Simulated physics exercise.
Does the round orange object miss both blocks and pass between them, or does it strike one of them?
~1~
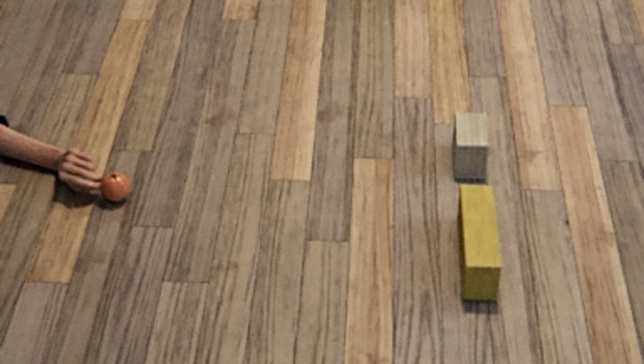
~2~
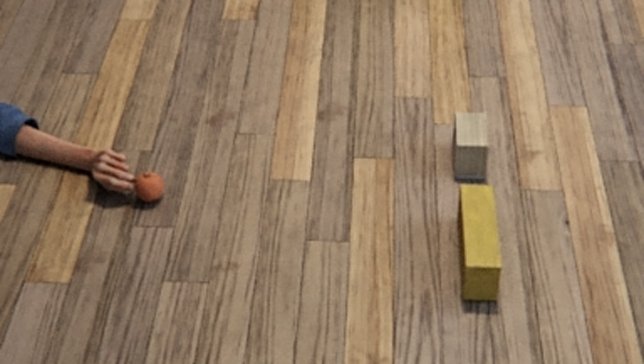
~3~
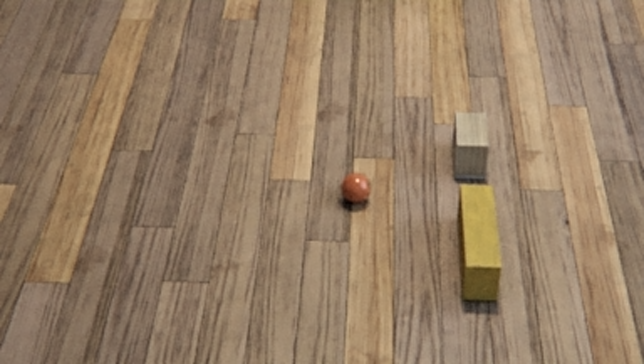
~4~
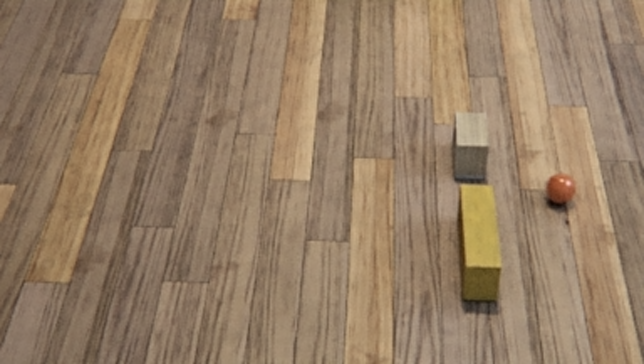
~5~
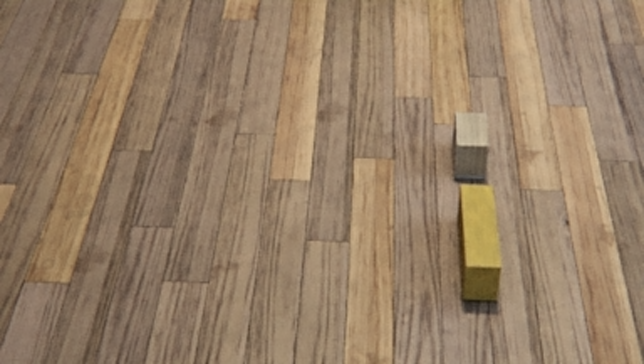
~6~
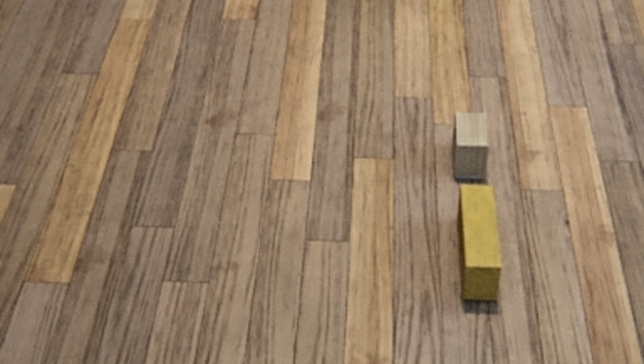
It misses both blocks, passing through the gap between them.
A small round orange object rolled to the right across a wooden floor after a hand pushed it forward and let go. It passed through the narrow gap between a pale block and a yellow one, then went out of view, leaving both in place.
